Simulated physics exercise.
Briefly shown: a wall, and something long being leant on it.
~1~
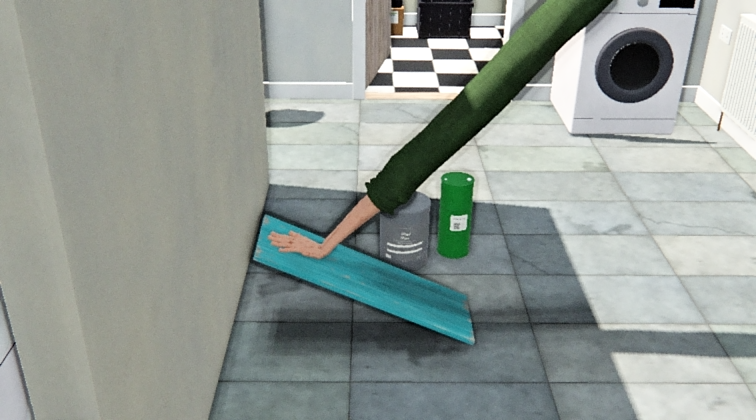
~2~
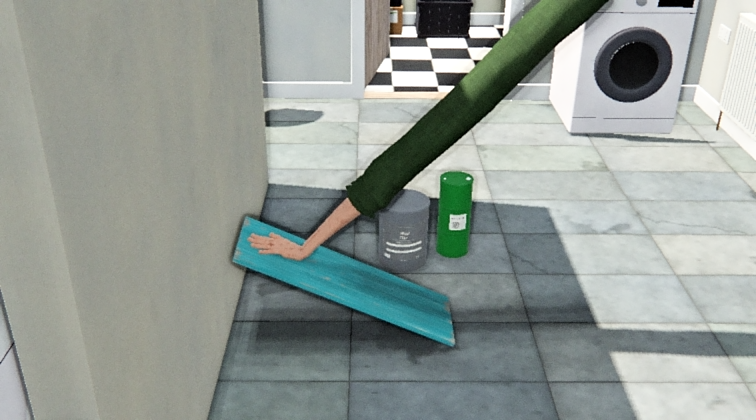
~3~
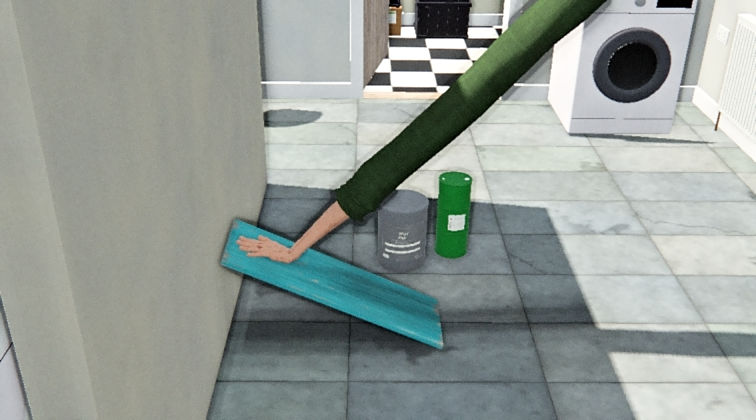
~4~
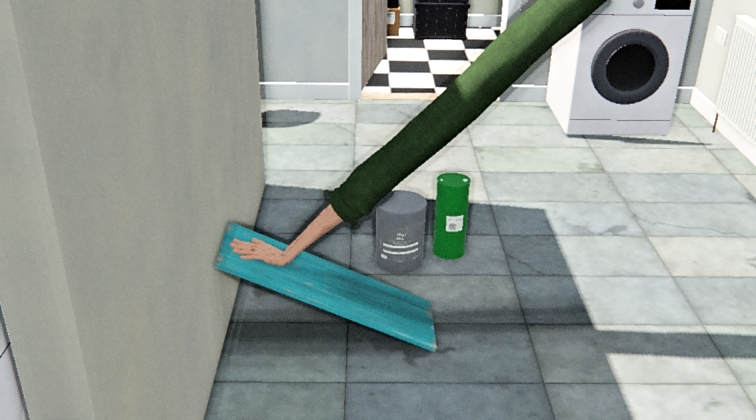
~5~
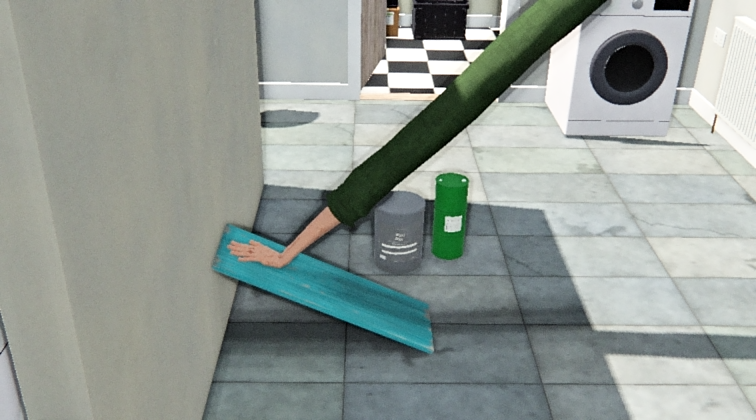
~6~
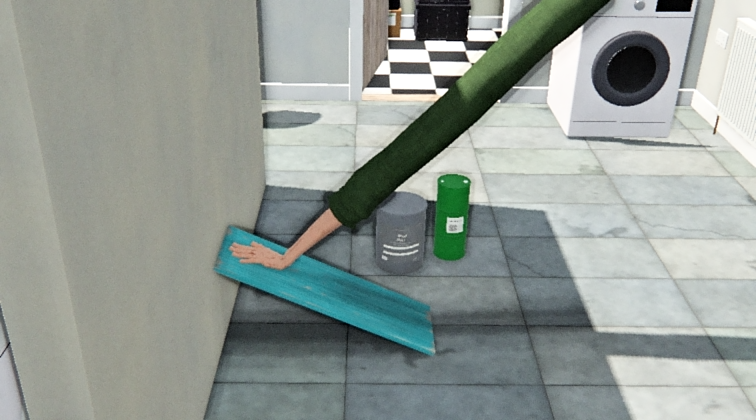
Turquoise board being moved slightly left by a green-sleeved arm and leant against a wall, beside grey and green containers.
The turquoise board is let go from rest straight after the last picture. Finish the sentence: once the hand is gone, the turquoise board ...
The turquoise board slides down.
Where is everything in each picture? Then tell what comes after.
In the first frame, not yet at the wall; turquoise board (368, 279); grey pail (404, 231).
In the second frame, not yet at the wall; turquoise board (348, 281); grey pail (403, 230).
In the third frame, not yet at the wall; turquoise board (337, 283); grey pail (402, 231).
In the fourth frame, not yet at the wall; turquoise board (331, 286); grey pail (400, 231).
In the fifth frame, leant on the wall, still held; turquoise board (328, 288); grey pail (399, 232).
In the sixth frame, leant on the wall, still held; turquoise board (330, 290); grey pail (400, 233).
Then, 0.30 s later than the last frame, turquoise board leaning 11° more than when let go near (337, 308).
Then, 0.40 s later than the last frame, turquoise board leaning 25° more than when let go near (342, 329).
Then, 0.50 s later than the last frame, turquoise board leaning 24° more than when let go near (342, 329).
When it is over, moved from the start, turquoise board; the other 2 as before. End places, in pixels of the last picture, turquoise board near (342, 329). The board gives way.
